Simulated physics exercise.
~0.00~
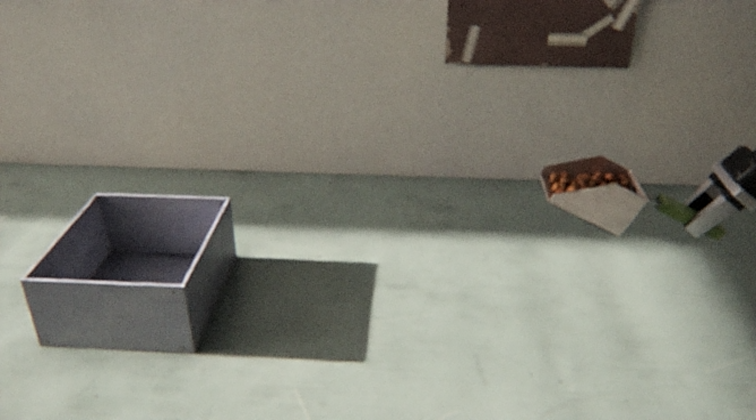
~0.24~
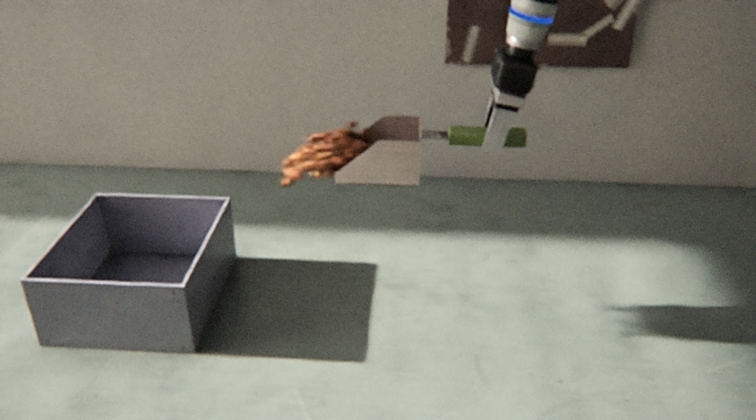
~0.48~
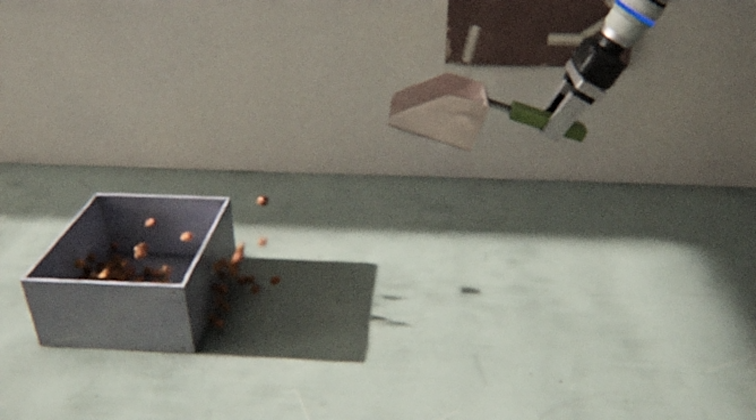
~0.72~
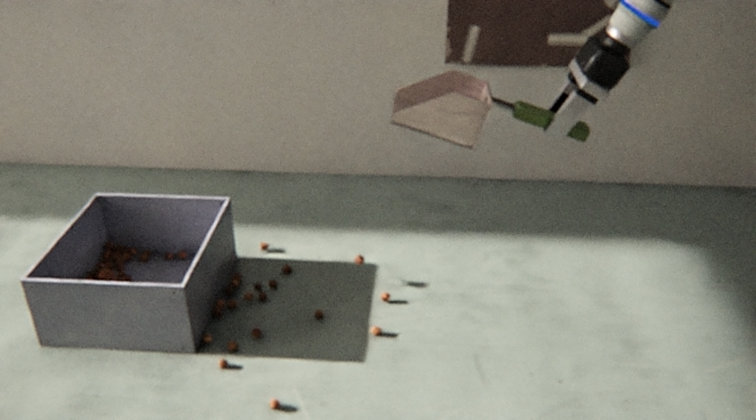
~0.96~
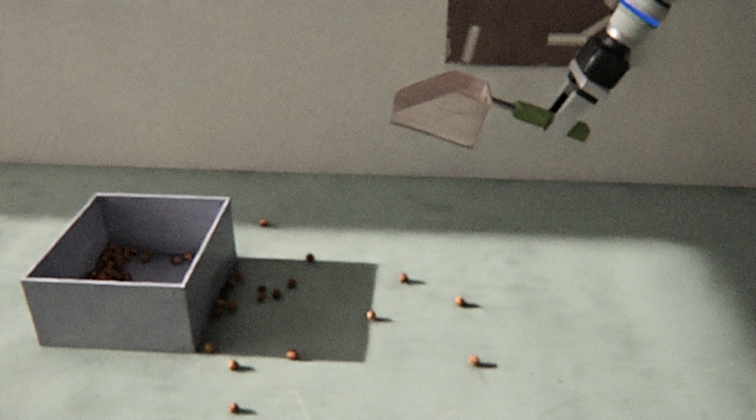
On a pale green table top against a grey wall, an open grey bin stands at the left while a robot arm at the right holds a green-handled scoop heaped with brown hazelnuts. The arm swings the scoop left, and the nuts fly out over its front edge in a dense stream toward the bin. It then draws the scoop back to the right and tips it backward, empty, as nuts drop into the bin and beside it. Several bounce and roll across the table. At the end the arm holds still, with most nuts in the bin and others scattered to its right and in front.
